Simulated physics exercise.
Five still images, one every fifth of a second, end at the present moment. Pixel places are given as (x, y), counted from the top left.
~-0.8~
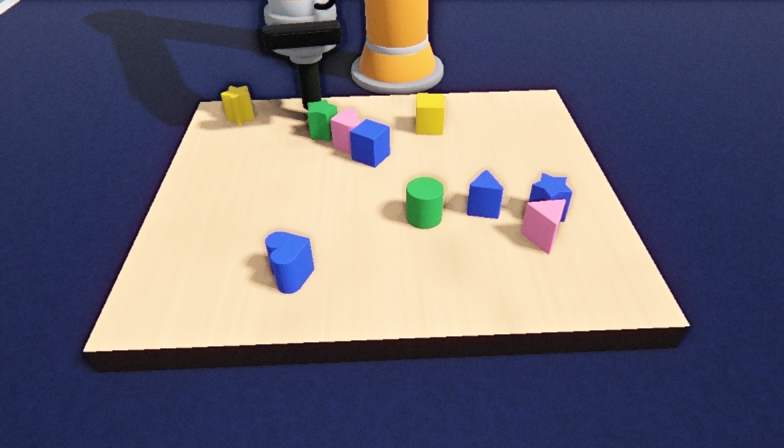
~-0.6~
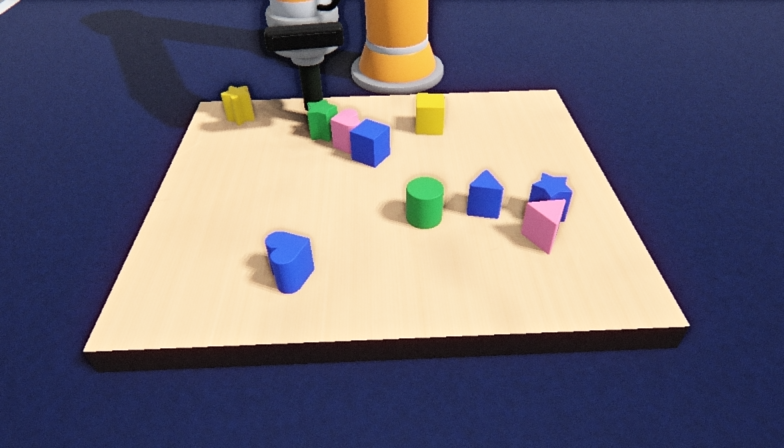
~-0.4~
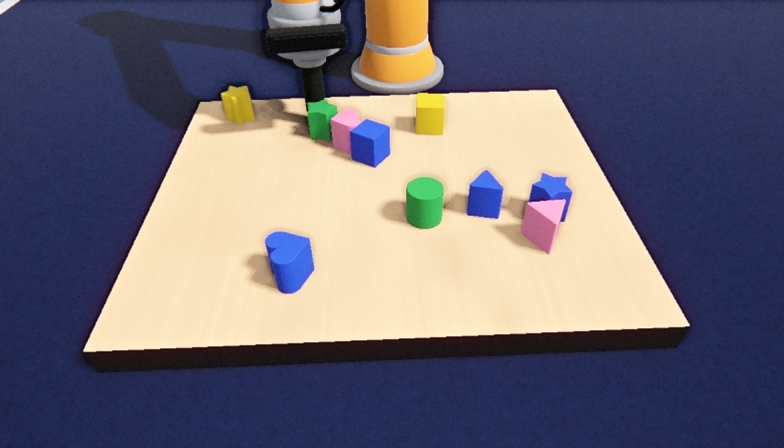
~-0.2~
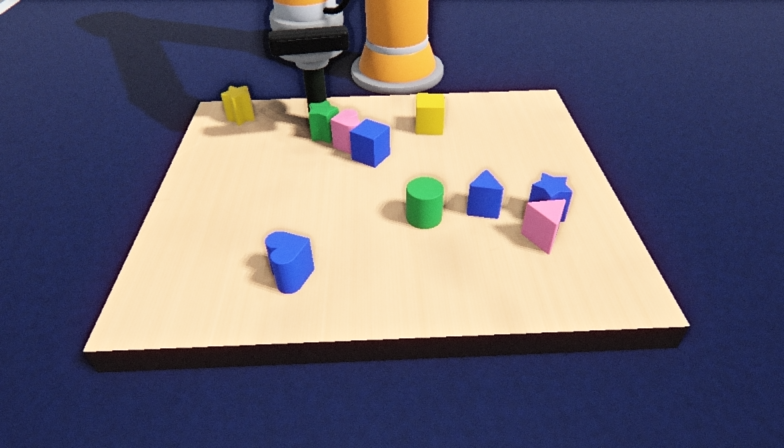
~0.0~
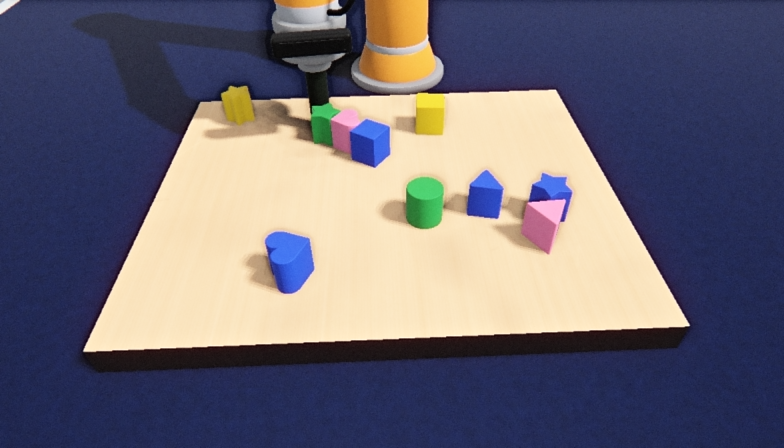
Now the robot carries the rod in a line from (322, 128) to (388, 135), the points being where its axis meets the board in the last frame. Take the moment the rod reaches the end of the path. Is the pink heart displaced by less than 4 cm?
Final answer: Yes.
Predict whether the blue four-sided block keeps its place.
At the end of the path, it will have moved.
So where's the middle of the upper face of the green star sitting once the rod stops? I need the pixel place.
Pixel (346, 114).
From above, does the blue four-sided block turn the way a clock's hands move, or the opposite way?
It goes anticlockwise.
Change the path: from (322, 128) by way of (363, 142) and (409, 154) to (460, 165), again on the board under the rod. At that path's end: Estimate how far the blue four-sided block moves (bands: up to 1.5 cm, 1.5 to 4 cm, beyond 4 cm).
That one ends up 1.5 to 4 cm from where it is now.
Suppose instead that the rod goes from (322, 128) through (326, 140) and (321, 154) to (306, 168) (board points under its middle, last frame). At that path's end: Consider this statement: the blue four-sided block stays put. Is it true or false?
That statement is not accurate.
The first path, step by step. Halfway along, rod at (355, 118); green star at (345, 114), turned 40° clockwise; pink heart at (356, 127), turned 30° clockwise; blue four-sided block at (379, 136), turned 20° anticlockwise.
At the end, rod at (388, 122); green star at (346, 114), turned 55° clockwise; pink heart at (355, 128), turned 30° clockwise; blue four-sided block at (379, 137), turned 25° anticlockwise; yellow four-sided block in place.
